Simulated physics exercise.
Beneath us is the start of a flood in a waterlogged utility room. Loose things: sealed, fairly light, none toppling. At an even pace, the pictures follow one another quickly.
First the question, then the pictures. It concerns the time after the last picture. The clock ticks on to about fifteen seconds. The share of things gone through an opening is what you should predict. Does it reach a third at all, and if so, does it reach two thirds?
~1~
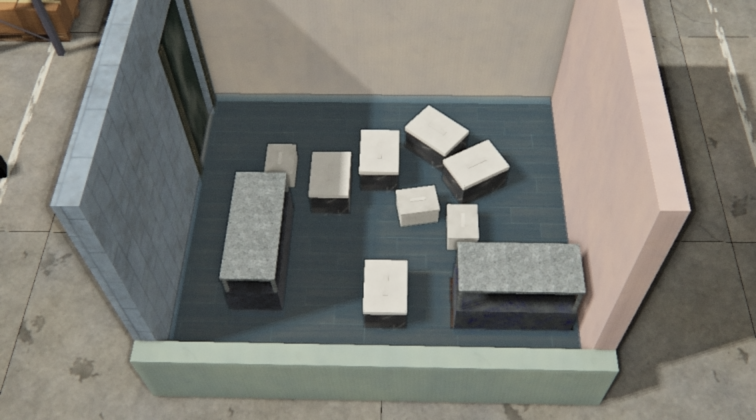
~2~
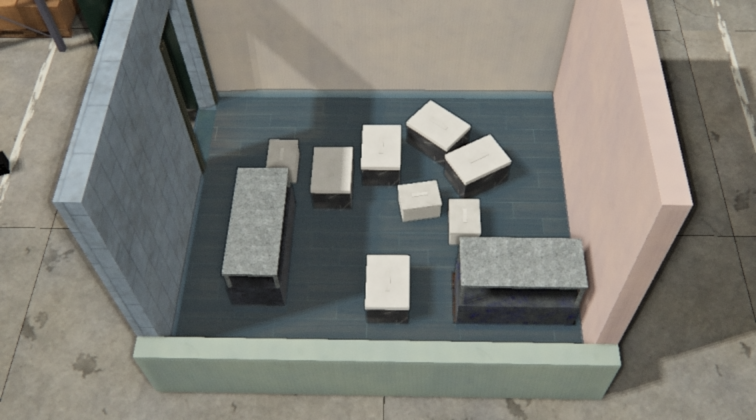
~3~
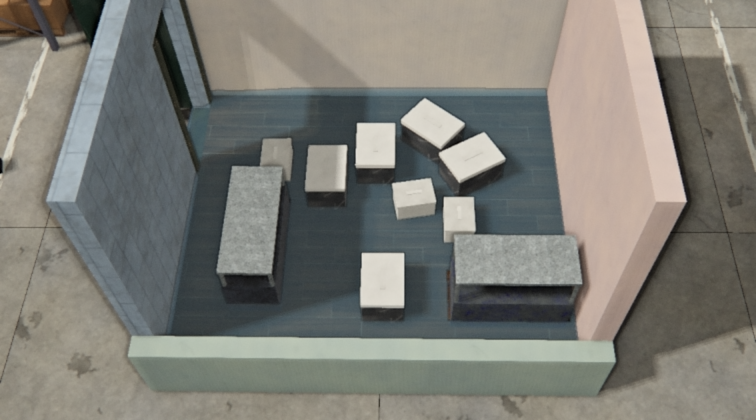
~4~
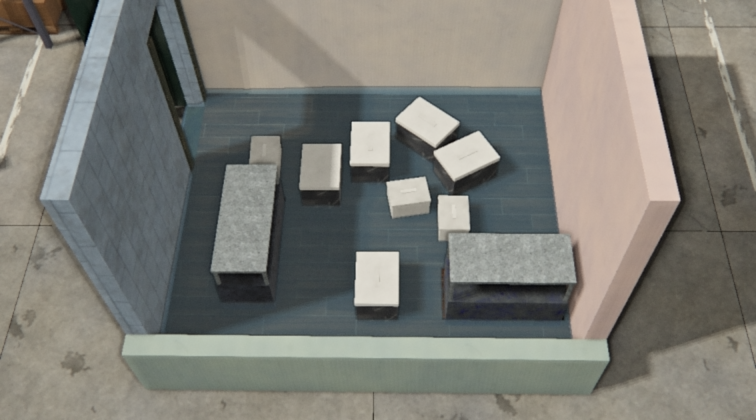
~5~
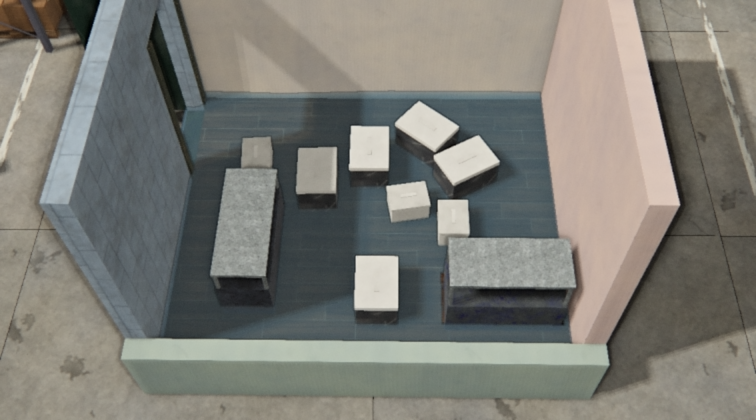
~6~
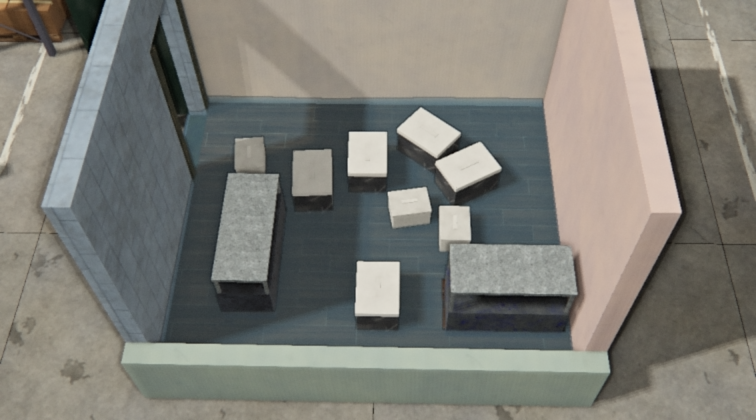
Yes, but not two thirds.
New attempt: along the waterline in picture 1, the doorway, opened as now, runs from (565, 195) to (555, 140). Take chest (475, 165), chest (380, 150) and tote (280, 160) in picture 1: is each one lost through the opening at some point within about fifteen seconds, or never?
Note - 1: Escaped; 2: Escaped; 3: Retained.
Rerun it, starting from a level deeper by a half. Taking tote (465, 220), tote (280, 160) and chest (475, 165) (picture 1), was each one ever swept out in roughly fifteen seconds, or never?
Object by object the verdict is never escapes, leaves, never escapes.
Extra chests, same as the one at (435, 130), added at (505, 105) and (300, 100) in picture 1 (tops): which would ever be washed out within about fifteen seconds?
Result, in listed order: Not lost / exits.
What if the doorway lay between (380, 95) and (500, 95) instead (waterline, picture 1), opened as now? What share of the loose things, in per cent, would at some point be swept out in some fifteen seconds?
Something like 90 percent.
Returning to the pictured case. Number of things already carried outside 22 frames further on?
3.
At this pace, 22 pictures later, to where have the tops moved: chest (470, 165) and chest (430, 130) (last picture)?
(412, 145) and (302, 112), approximately.
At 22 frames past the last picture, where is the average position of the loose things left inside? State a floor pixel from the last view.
I'd say somewhere close to (359, 196).
A moment on, 0 of 8 are out; 8 afloat.
Next, 2 of 8 are out; 6 afloat.
Later, 3 of 8 are out; 5 afloat.
In the end, 4 of 8 are out; 4 afloat.
